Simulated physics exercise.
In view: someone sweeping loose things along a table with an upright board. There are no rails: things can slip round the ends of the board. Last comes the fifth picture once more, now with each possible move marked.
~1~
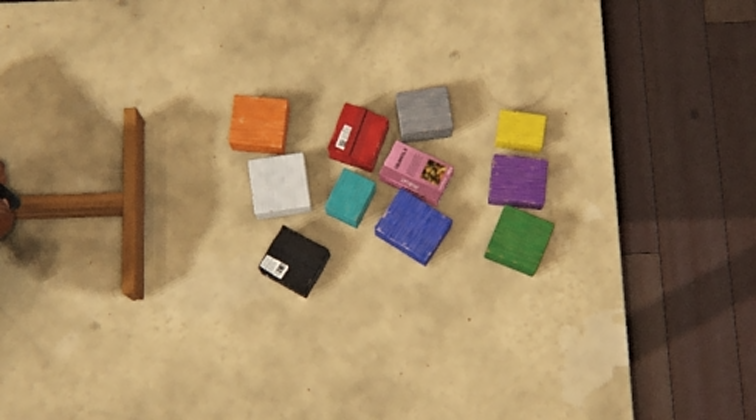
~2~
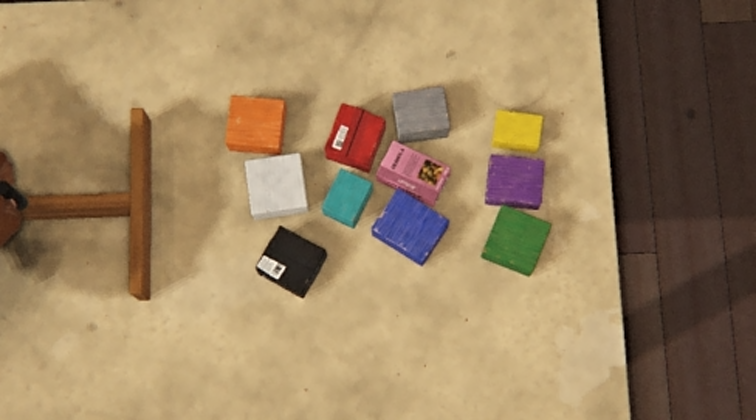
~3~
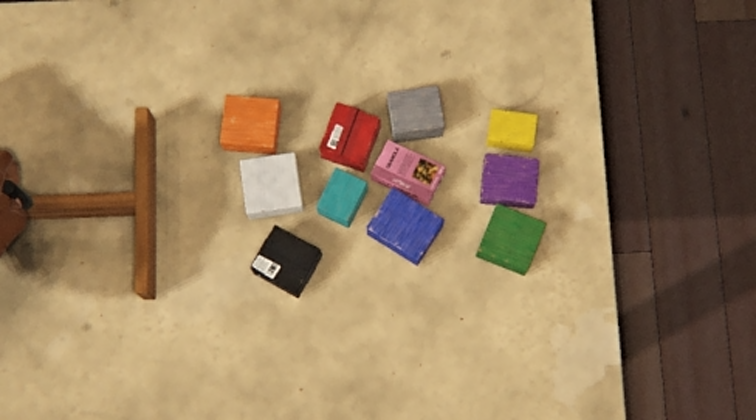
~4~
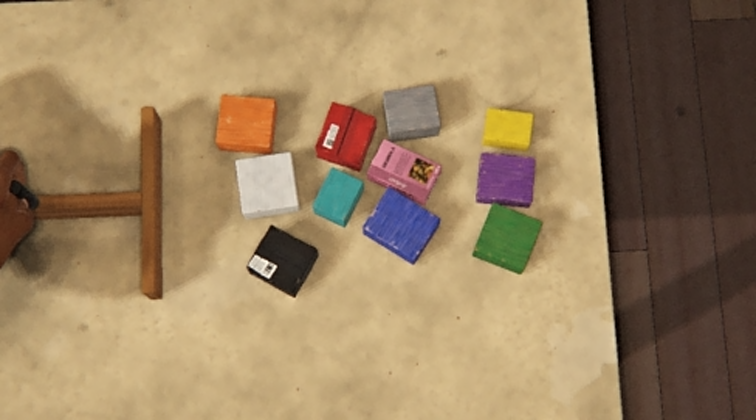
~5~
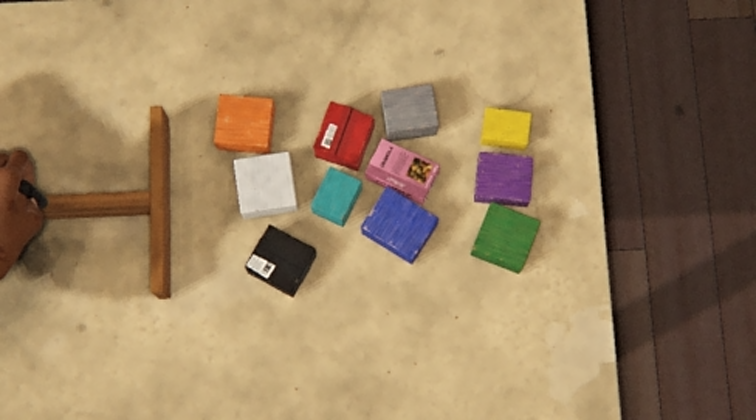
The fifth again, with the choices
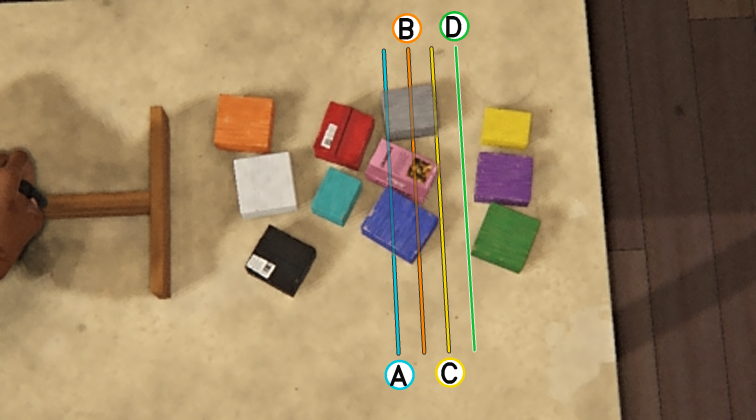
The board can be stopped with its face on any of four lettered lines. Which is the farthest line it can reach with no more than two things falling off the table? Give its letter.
D.
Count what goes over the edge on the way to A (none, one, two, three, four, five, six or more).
The count is none.
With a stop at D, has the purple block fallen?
Yes.
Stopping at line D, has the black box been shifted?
Yes.
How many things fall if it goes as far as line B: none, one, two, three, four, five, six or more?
By then, none.
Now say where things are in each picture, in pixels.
Blue block (414, 227); purple block (518, 182); black box (294, 262), in the first picture.
Board (136, 199); green block (516, 241), in the second picture.
Board (142, 198); turquoise block (343, 198), in the third picture.
Board (148, 198); orange block (247, 125), in the fourth picture.
Board (156, 197); pink packet (403, 172); white block (266, 185); blue block (400, 226), in the fifth picture.
On the marked copy, A at (391, 198); B at (416, 197); C at (440, 196); D at (465, 195).
Taking D. A third of the way, board (267, 193); orange block (301, 122); red box (355, 135).
Two thirds of the way, board (376, 188); yellow block (555, 132); purple block (544, 180).
When it is over, board (462, 184); purple block over the edge; yellow block over the edge; two fallen.
As for the rest, A is within the limit but short; B is within the limit but short; C is within the limit but short.
